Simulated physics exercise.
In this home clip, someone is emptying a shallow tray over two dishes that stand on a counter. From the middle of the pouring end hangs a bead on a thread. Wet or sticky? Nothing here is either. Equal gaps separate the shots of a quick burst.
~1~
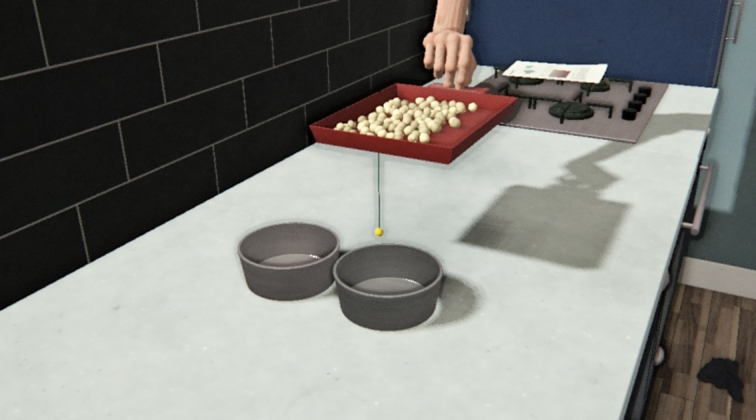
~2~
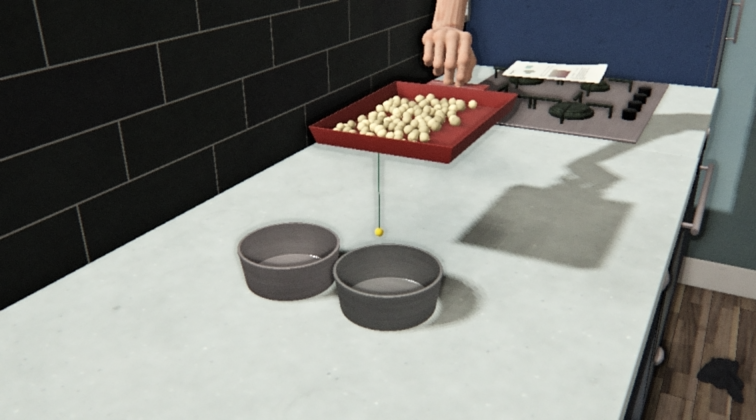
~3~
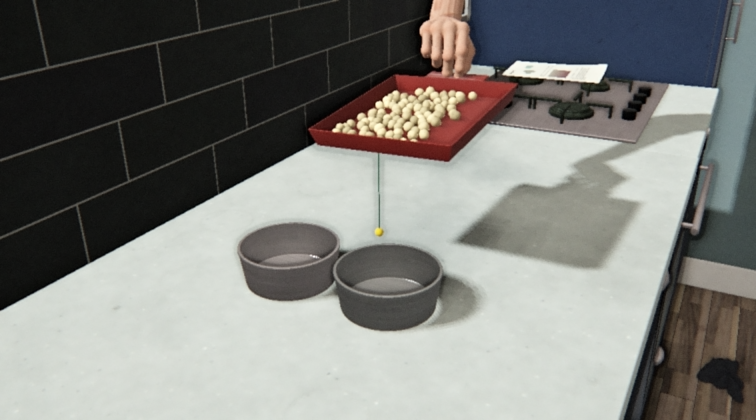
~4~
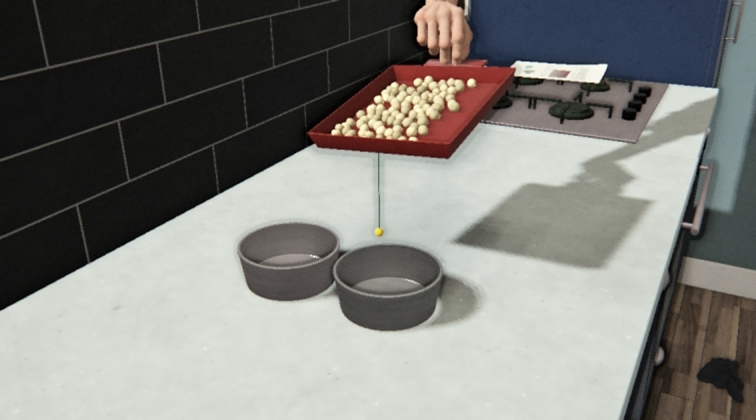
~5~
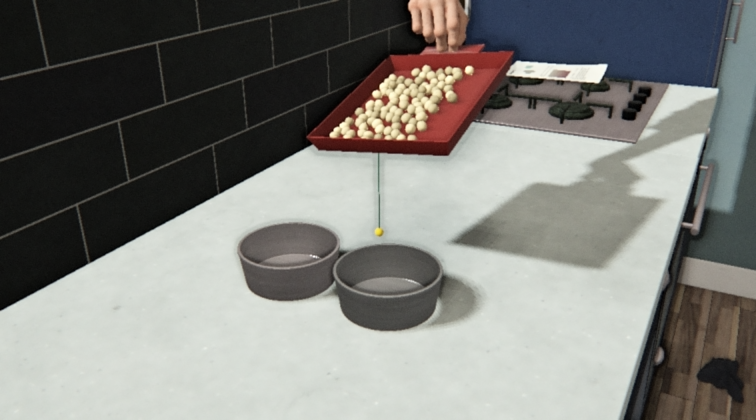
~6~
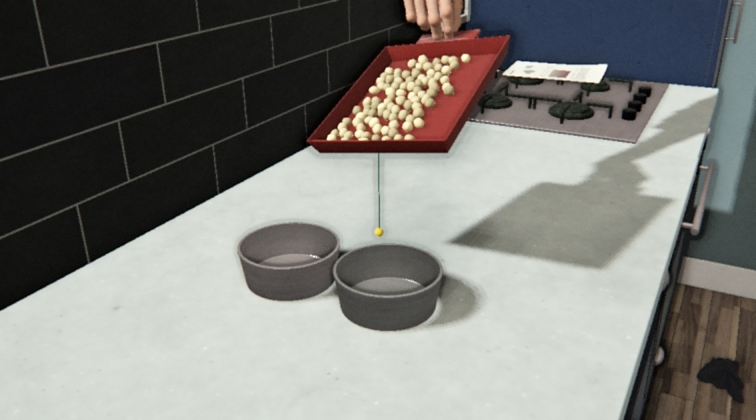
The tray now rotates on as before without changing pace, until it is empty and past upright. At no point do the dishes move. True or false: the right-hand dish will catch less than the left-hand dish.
True.
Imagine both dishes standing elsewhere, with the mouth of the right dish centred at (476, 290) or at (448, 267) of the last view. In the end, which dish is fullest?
Case one: The dish at left. Case two: The dish at left.
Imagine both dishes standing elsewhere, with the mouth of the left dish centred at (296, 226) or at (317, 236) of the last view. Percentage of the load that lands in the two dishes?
70 per cent, then 90 per cent.
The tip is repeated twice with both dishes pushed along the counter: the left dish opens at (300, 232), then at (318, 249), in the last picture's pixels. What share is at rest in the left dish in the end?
80% for the first placement, 80% for the second.
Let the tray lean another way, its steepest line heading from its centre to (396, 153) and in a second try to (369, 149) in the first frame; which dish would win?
First case: The dish at right. Second case: The dish at left.
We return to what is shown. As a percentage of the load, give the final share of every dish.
Left dish around 70 percent; right dish around 10 percent.
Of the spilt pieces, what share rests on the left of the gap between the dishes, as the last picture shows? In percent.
Roughly 30 %.
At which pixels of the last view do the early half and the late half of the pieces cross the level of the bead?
The opening part goes through (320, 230); what follows goes through (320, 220).
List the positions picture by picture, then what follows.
In the first frame, corners of the pouring end (317, 125) and (449, 146), level; middle of the load (408, 122), macadamia nuts; left dish (260, 280); right dish (362, 308); bead on its thread (379, 232).
In the second frame, corners of the pouring end (316, 126) and (449, 145), level; middle of the load (407, 120).
In the third frame, corners of the pouring end (316, 128) and (448, 143), tipped barely, lowest at the left corner; middle of the load (407, 117).
In the fourth frame, corners of the pouring end (315, 131) and (446, 141), tipped a little, lowest at the left corner; middle of the load (406, 111).
In the fifth frame, corners of the pouring end (314, 135) and (444, 138), tipped clearly, lowest at the left corner; middle of the load (404, 105).
In the sixth frame, corners of the pouring end (313, 138) and (442, 137), tipped clearly, lowest at the left corner; middle of the load (401, 101); left dish (260, 280); right dish (362, 308).
Just after the last frame, tray tipped steeply; every one on the tray.
A moment on, tray tipped past a quarter turn; roughly two thirds on the tray; about a tenth in the left dish; roughly a quarter in the air.
Further on, tray tipped past a quarter turn; about a tenth in the right dish; the larger part in the left dish; roughly a quarter outside both.
When it is over, tray tipped past a quarter turn; about a tenth in the right dish; the larger part in the left dish; roughly a quarter outside both.
